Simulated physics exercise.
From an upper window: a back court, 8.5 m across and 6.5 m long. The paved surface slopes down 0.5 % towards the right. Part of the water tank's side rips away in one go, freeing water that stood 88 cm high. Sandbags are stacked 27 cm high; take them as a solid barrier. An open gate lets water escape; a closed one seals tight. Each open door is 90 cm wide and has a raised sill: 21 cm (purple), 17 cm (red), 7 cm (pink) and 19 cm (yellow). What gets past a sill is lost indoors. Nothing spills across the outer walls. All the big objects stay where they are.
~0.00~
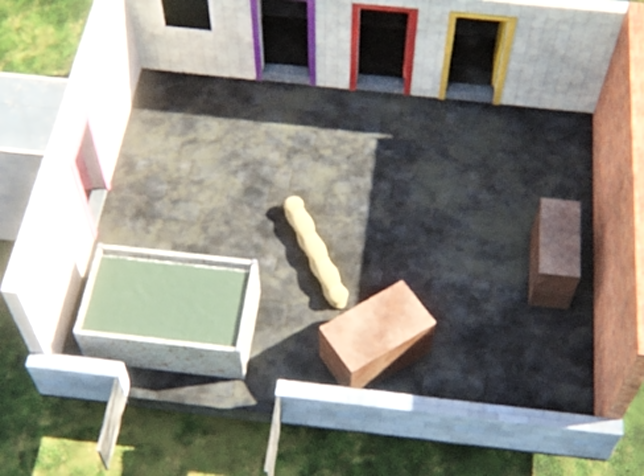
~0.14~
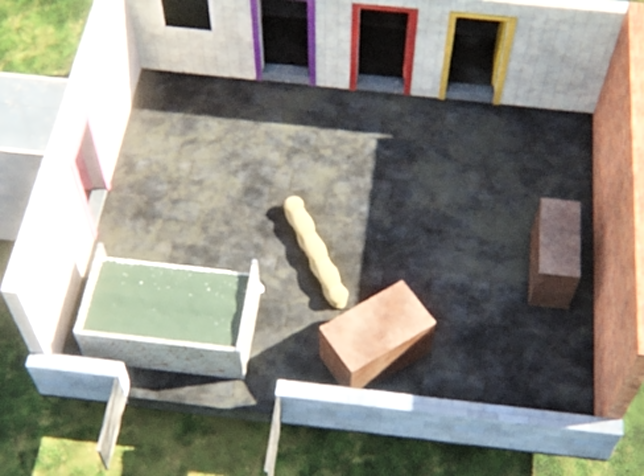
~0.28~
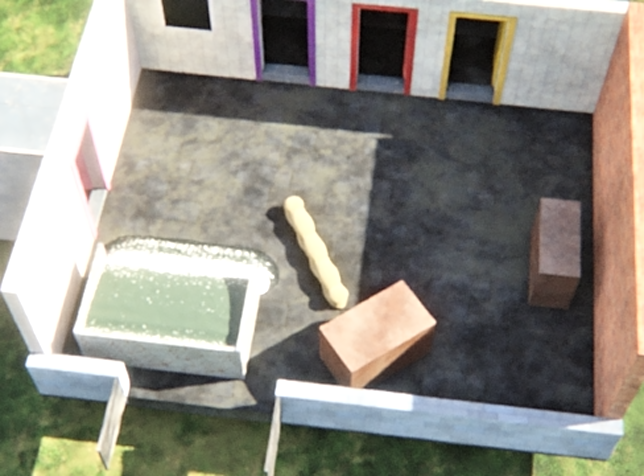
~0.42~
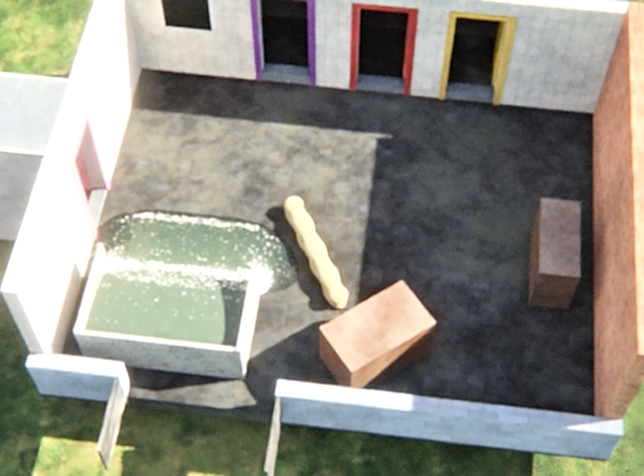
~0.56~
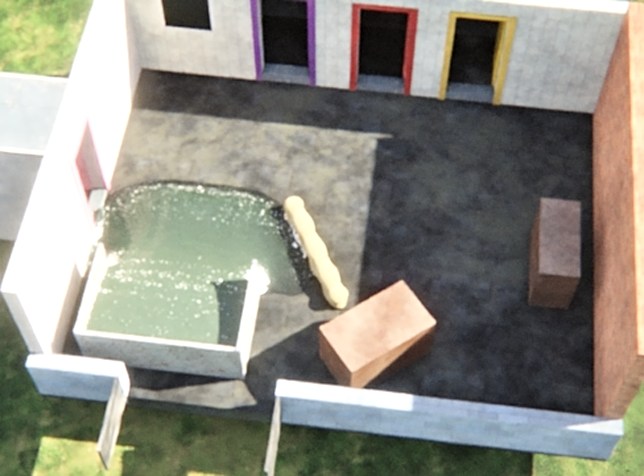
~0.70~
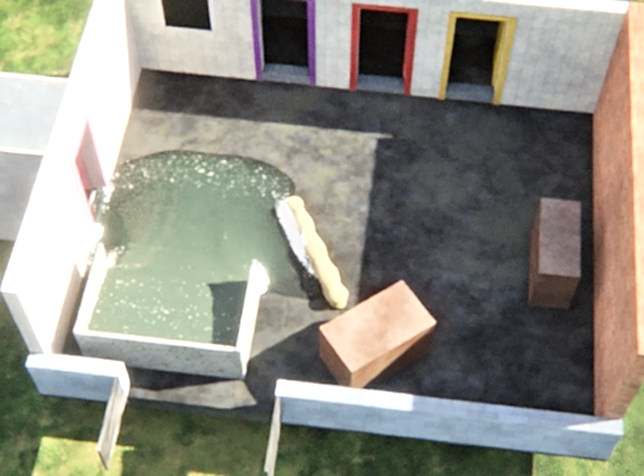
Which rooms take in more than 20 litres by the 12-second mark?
The water let in: At the purple door it exceeds the limit; at the red door it keeps below the limit; at the pink door it goes over the limit; at the yellow door it stays under the limit.
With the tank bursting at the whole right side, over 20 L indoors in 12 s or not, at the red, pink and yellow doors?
Then: Red under, pink below, yellow under.
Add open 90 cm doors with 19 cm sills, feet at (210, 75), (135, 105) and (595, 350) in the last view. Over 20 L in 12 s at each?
In that order: Over, above, not over.
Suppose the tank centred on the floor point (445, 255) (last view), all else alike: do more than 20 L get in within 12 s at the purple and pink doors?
Then: Purple under, pink under.
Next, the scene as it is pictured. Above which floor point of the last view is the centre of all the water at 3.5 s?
At about (234, 168).
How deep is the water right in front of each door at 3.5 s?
In cm: Purple 24, red 13, pink 9, yellow 6.
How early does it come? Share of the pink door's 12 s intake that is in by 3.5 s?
Some 70 per cent by then.
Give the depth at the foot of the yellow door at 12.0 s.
Roughly 7.5 cm deep.
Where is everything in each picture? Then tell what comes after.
The first picture shows the water tank at (168, 299) is whole and still, 88 cm deep.
In the second picture, the front is at a hidden place, 1.3 m from the gap on the water tank's far side; 0.6 m2 of floor is under water; 88 cm left at the back of the water tank.
In the third picture, water pours out on the water tank's far side and has run 1.5 m, to (273, 270); typically 15 cm deep outside, 79 cm at the water tank's back.
In the fourth picture, the front is at (95, 235), 1.9 m from the gap on the water tank's far side; 4.1 m2 of floor is under water; 75 cm left at the back of the water tank.
In the fifth picture, the front is at (105, 201), 2.3 m from the gap on the water tank's far side; 6.6 m2 of floor is under water; 71 cm left at the back of the water tank.
In the sixth picture, water pours out on the water tank's far side and has run 2.8 m, to (264, 167); typically 10 cm deep outside, 62 cm at the water tank's back.
After 1.4 s water covers 35 % of the floor and is deepest (34 cm) near (288, 226); purple door 32 cm at the sill, 2 L in, red door not reached, pink door 17 cm at the sill, 19 L in, yellow door not reached.
After 2.2 s water covers 40 % of the floor and is deepest (50 cm) near (150, 74); purple door 38 cm at the sill, 69 L in, red door 10 cm at the sill, 0 L in, pink door 13 cm at the sill, 49 L in, yellow door not reached.
After 3.5 s water covers 50 % of the floor and is deepest (28 cm) near (122, 141); purple door 24 cm at the sill, 129 L in, red door 13 cm at the sill, 0 L in, pink door 9 cm at the sill, 63 L in, yellow door 6 cm at the sill, 0 L in.
After 7.0 s water covers 90 % of the floor and is deepest (19 cm) near (592, 198); purple door 7 cm at the sill, 134 L in, red door 6 cm at the sill, 0 L in, pink door 7 cm at the sill, 87 L in, yellow door 5 cm at the sill, 0 L in.
After 12.0 s water covers 95 % of the floor and is deepest (14 cm) near (407, 415); purple door 4 cm at the sill, 134 L in, red door 4 cm at the sill, 0 L in, pink door 6 cm at the sill, 88 L in, yellow door 7 cm at the sill, 0 L in.
